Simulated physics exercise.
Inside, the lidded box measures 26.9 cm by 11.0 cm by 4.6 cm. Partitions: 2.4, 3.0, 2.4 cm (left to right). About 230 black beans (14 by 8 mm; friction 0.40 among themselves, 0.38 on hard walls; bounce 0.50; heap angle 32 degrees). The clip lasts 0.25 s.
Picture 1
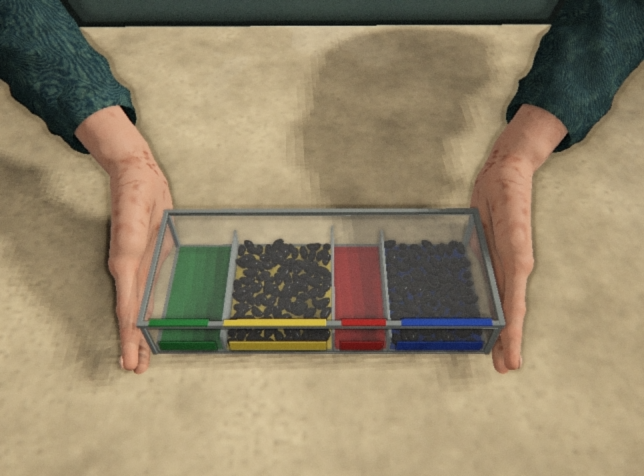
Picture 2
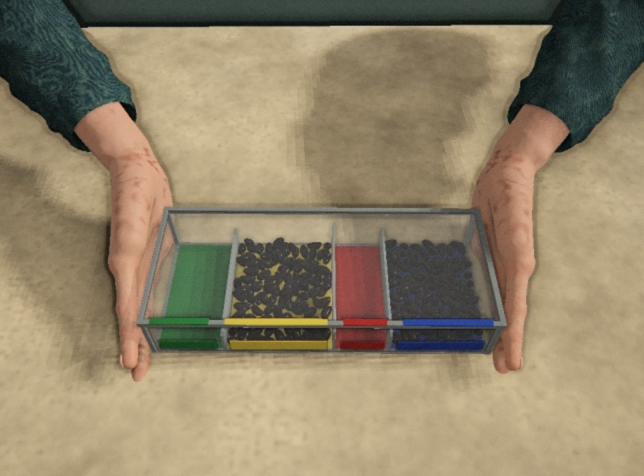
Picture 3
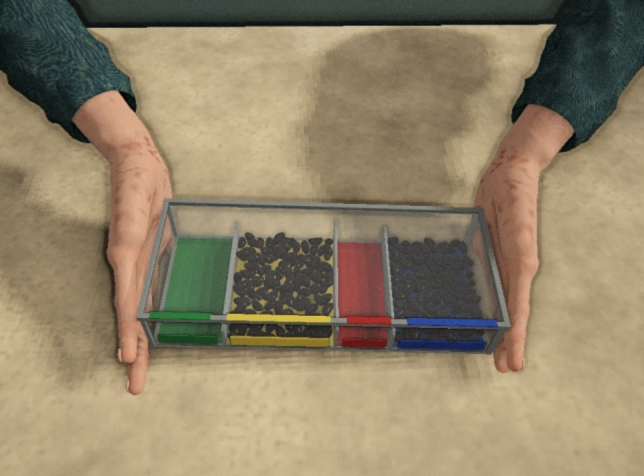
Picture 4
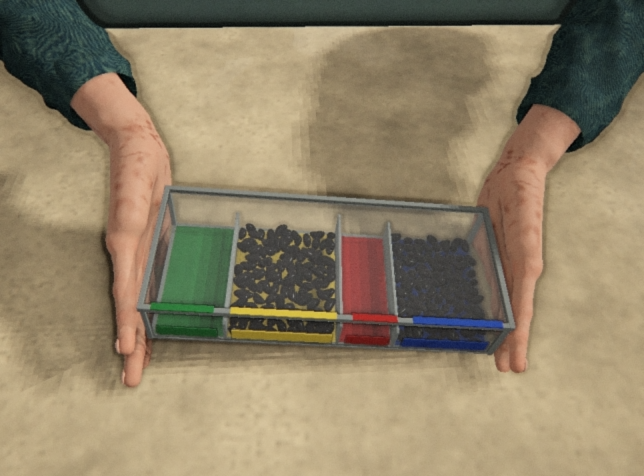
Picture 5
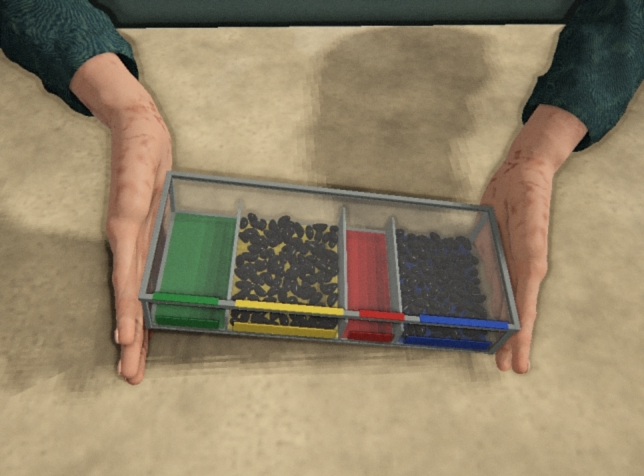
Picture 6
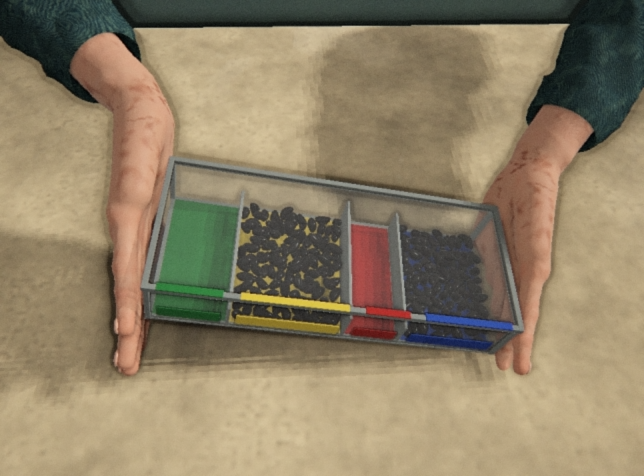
Two hands held a clear box with green, yellow, red and blue sections, dark beans in the yellow and blue ones, then slowly tilted it, raising the left end while the right stayed low.
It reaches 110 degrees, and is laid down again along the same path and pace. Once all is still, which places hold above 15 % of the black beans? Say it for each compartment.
Red compartment: No; blue compartment: Yes; green compartment: No; yellow compartment: Yes.
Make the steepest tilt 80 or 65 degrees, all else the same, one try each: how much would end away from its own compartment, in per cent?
Some 15 and 5 per cent.
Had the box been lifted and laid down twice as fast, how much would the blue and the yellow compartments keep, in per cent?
Then: Blue 60; yellow 35.
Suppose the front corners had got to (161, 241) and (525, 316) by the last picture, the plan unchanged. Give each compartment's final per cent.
Red 5, blue 60, green 0, yellow 35.
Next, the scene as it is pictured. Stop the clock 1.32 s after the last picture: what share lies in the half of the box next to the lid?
Roughly 50 per cent.
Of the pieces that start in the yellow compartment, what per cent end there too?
Roughly 60 per cent.
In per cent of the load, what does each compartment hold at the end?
Red 5; blue 65; green 0; yellow 35.
Then, 1.32 s after the last picture, tilt 110 degrees; blue 60 %, yellow 40 %.
Then, 2.20 s after the last picture, tilt 50 degrees; blue 65 %, yellow 35 %.
Then, 3.09 s after the last picture, tilt 0 degrees; red 5 %, blue 65 %, yellow 35 %.
In the end, red 5 %, blue 65 %, green 0 %, yellow 35 %.
